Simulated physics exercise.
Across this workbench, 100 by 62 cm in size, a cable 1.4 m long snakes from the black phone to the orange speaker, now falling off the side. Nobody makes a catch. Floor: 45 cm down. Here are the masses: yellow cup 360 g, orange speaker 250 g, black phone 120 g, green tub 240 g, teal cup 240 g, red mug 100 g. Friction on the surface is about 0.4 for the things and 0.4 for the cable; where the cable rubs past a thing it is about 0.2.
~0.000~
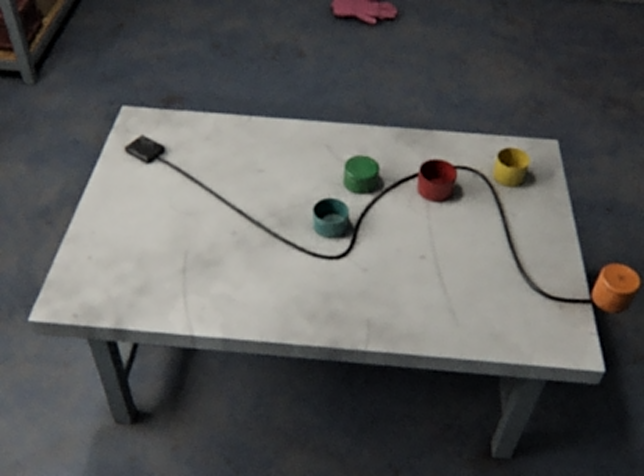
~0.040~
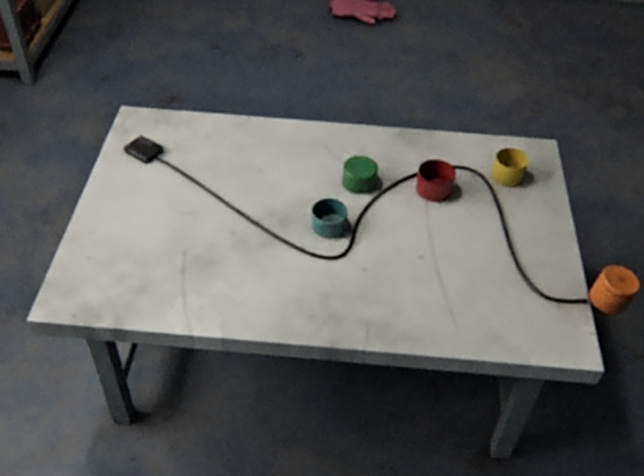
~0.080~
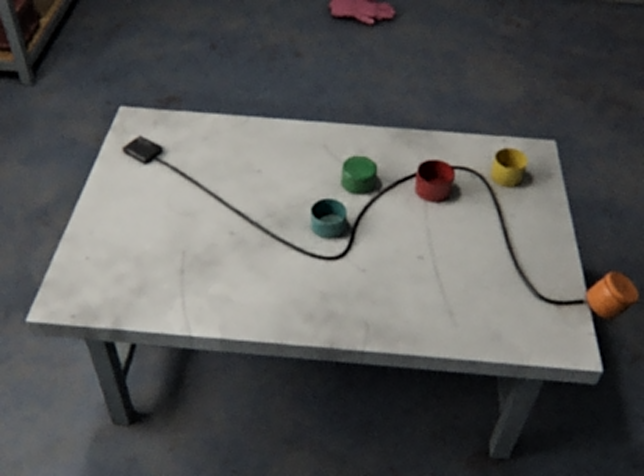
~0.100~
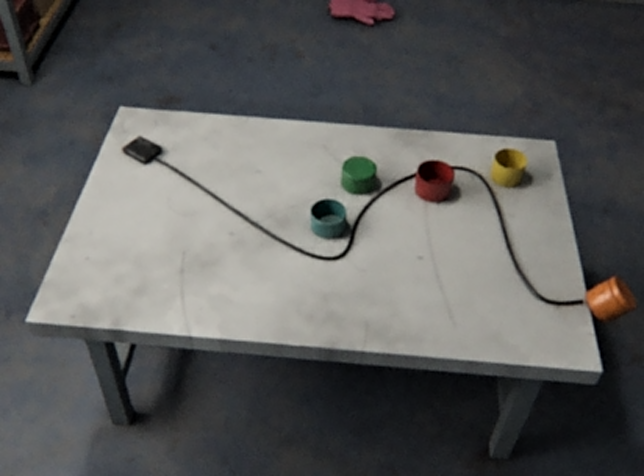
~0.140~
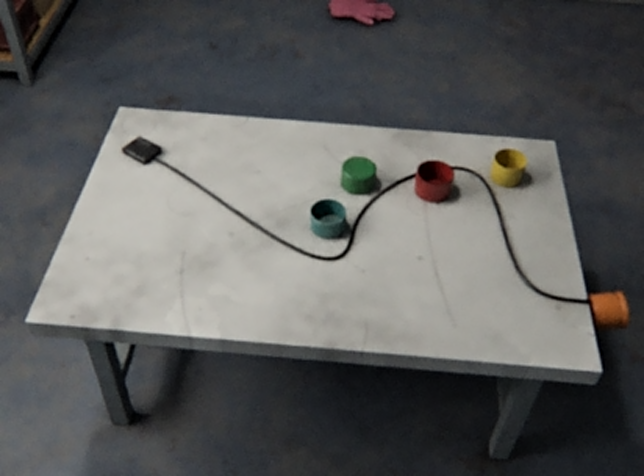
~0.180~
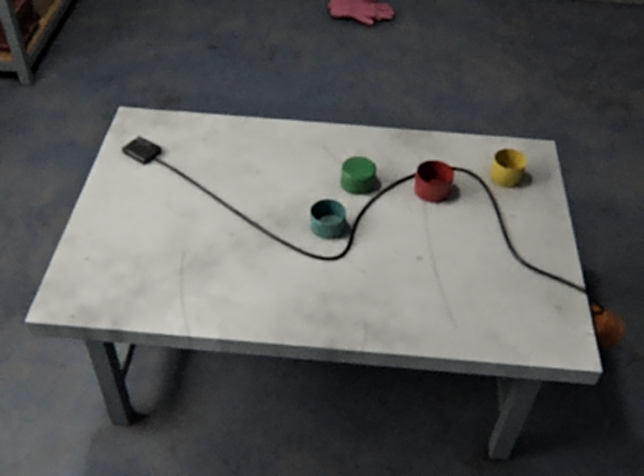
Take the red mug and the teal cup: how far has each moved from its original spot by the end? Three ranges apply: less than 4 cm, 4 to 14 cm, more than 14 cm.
Red mug: Large displacement, teal cup: Small displacement.
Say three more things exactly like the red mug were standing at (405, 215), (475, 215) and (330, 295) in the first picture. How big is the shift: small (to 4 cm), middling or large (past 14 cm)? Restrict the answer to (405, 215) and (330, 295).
The first ends up with a short displacement, the second with a short displacement.
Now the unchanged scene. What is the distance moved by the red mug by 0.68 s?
Approx. shift - red mug 25 cm.
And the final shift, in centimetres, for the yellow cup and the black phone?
The yellow cup ends up around 0 cm from its start and the black phone around 2 cm.
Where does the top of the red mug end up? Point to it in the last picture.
(478, 271).
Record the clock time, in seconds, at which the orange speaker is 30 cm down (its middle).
At about 0.32 s.
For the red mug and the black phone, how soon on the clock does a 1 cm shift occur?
The red mug at 0.30 seconds and the black phone at 0.38 seconds.
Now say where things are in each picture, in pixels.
Red mug (438, 171); teal cup (331, 210); cable runs through (527, 279) (488, 181) (382, 193) (306, 251) (205, 188), in the first frame.
Orange speaker (620, 279); cable runs through (526, 279) (381, 193) (204, 188), in the second frame.
Orange speaker (613, 296); cable runs through (525, 279) (380, 193) (203, 188), in the third frame.
Orange speaker (611, 300); cable runs through (525, 279) (380, 194) (203, 188), in the fourth frame.
Orange speaker (607, 312); cable runs through (525, 279) (380, 194) (203, 189), in the fifth frame.
Red mug (435, 172); teal cup (328, 211); cable runs through (546, 274) (484, 184) (380, 194) (304, 252) (203, 188), in the sixth frame.
At 0.4 s, the cable's tail end at (163, 161); red mug 15 cm off its start, teal cup 1 cm off its start, orange speaker over the edge.
At 0.7 s, the cable's tail end at (163, 161); red mug 27 cm off its start, teal cup 1 cm off its start, orange speaker over the edge.
At 0.9 s, the cable's tail end at (163, 161); red mug 27 cm off its start at (478, 271), teal cup 1 cm off its start at (329, 207), orange speaker over the edge.
At 1.2 s, the cable's tail end at (163, 161); red mug 27 cm off its start, teal cup 1 cm off its start, orange speaker over the edge.
At 2.4 s, the cable's tail end at (163, 161); red mug 27 cm off its start at (478, 271), teal cup 1 cm off its start at (329, 207), orange speaker over the edge, black phone 2 cm off its start at (149, 151).
